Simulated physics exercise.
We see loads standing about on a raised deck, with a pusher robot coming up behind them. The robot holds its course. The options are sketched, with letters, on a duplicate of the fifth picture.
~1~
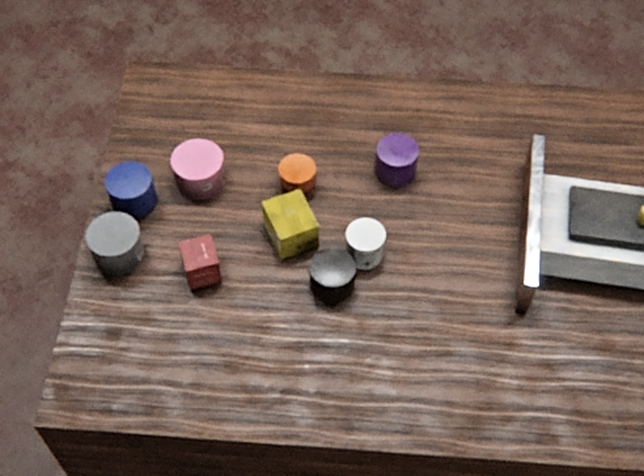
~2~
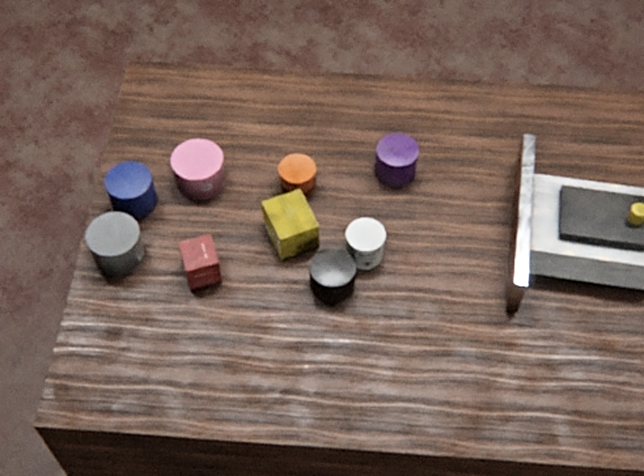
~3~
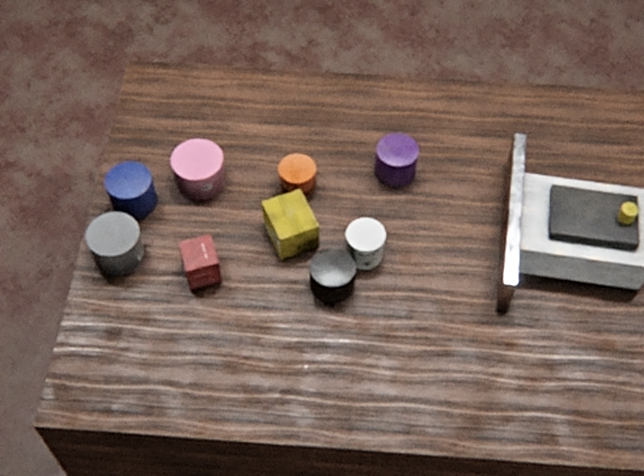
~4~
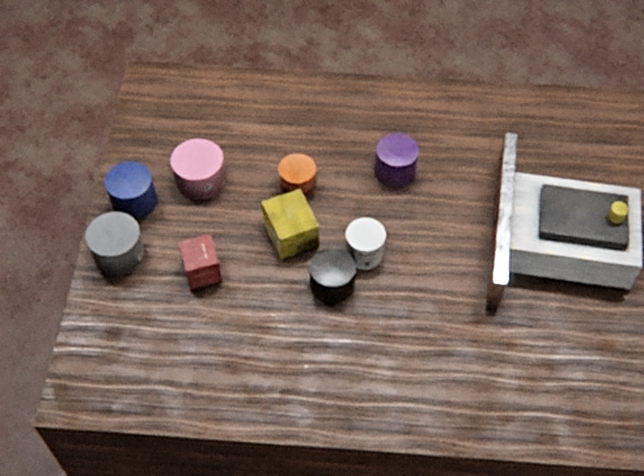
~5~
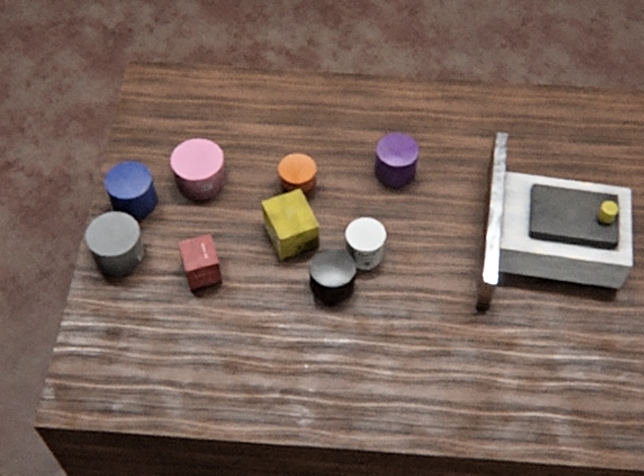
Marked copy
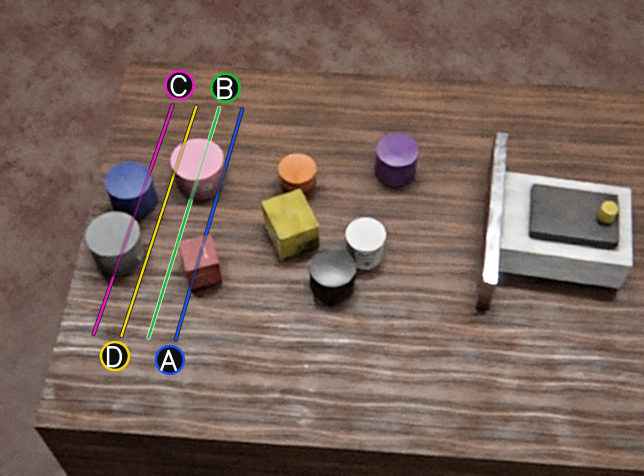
In the video, blue, pink, grey, orange, purple, white and black cylinders stand with a red box and a yellow block on a wooden surface, motionless, while a flat-fronted pusher robot moves slowly left from the right side.
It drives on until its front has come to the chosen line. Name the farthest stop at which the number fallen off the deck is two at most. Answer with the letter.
No farther than D.
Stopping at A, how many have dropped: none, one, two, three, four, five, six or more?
By then, none.
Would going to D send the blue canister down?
Yes.
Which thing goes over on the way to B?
The grey pail goes over.
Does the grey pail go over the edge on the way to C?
Yes.
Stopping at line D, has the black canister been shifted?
By then, yes.
On the marked copy, A at (212, 215); B at (187, 213); C at (136, 210); D at (162, 211).
Following D. Soon after the start, robot (445, 206); purple canister (356, 156); white pail (343, 240).
Later, robot (324, 198); red box (176, 258); purple canister (248, 139).
In the end, robot (229, 192); grey pail over the edge; blue canister over the edge; two fallen.
As for the rest, A is within the limit but short; B is within the limit but short; C drops four.
